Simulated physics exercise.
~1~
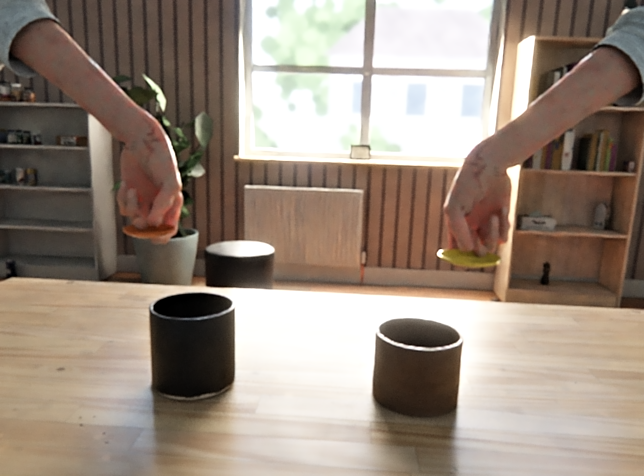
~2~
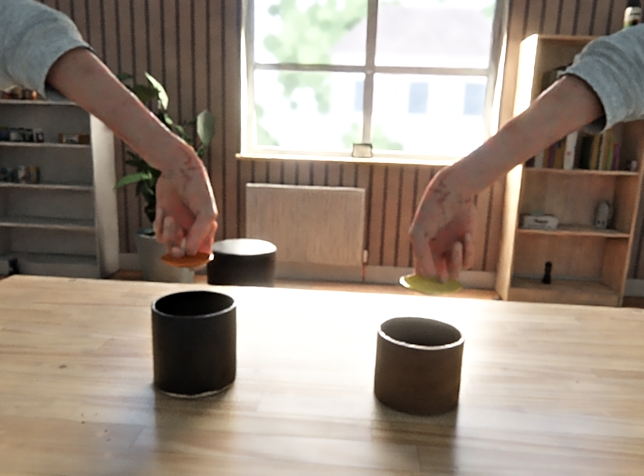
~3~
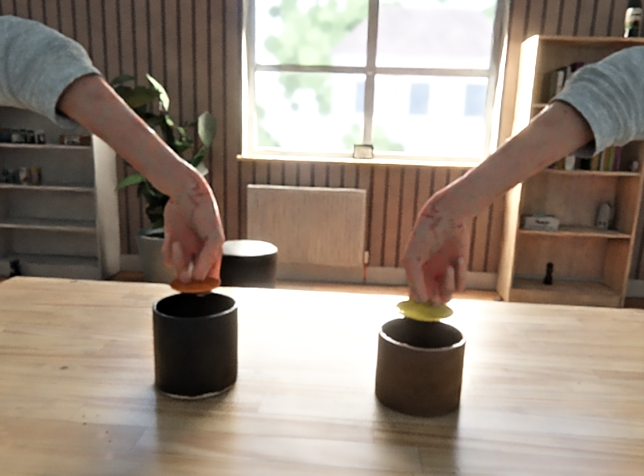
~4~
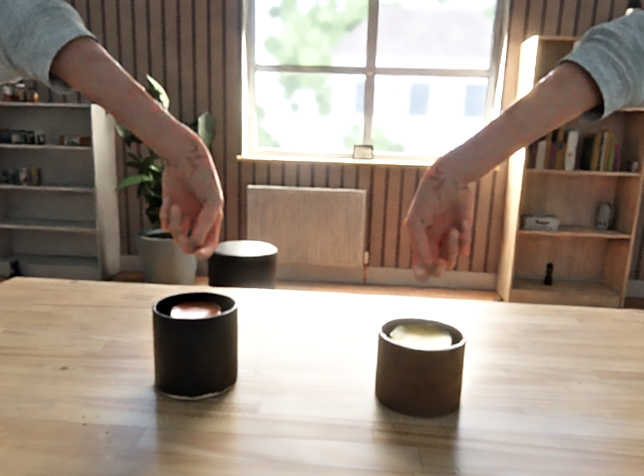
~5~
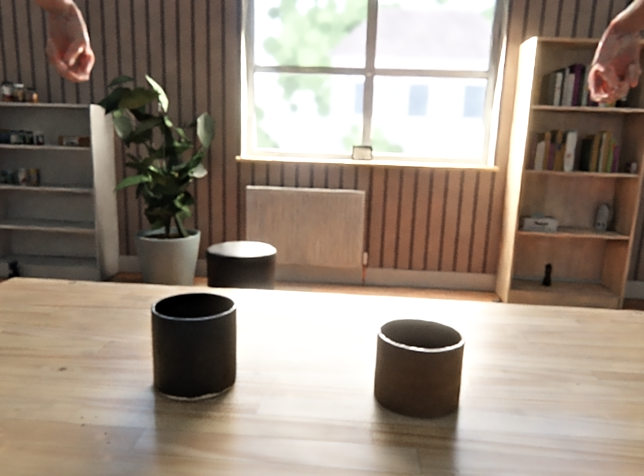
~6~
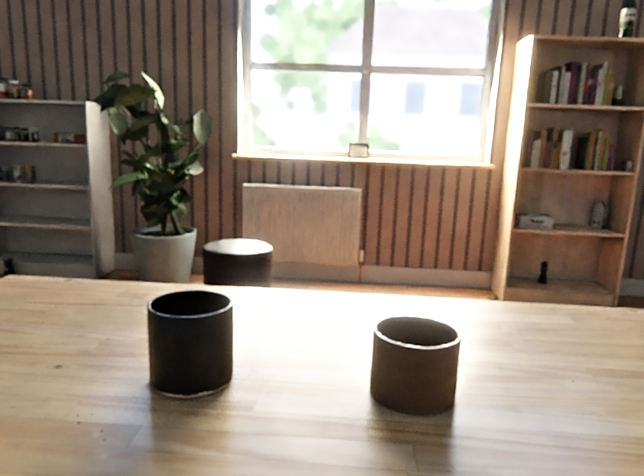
Two hands reach in from either side over a pale wooden table, seen from across it by a slightly swaying camera, with a window, shelves and a potted plant behind. The left hand holds a small orange plate above a black mug, and the right holds a yellow saucer above a dark brown cup. Both hands move inward and down until the discs are at the rims. They let go, and the discs slip past the rims into the openings. The hands draw back out of view, leaving both vessels standing in place with the discs hidden inside.
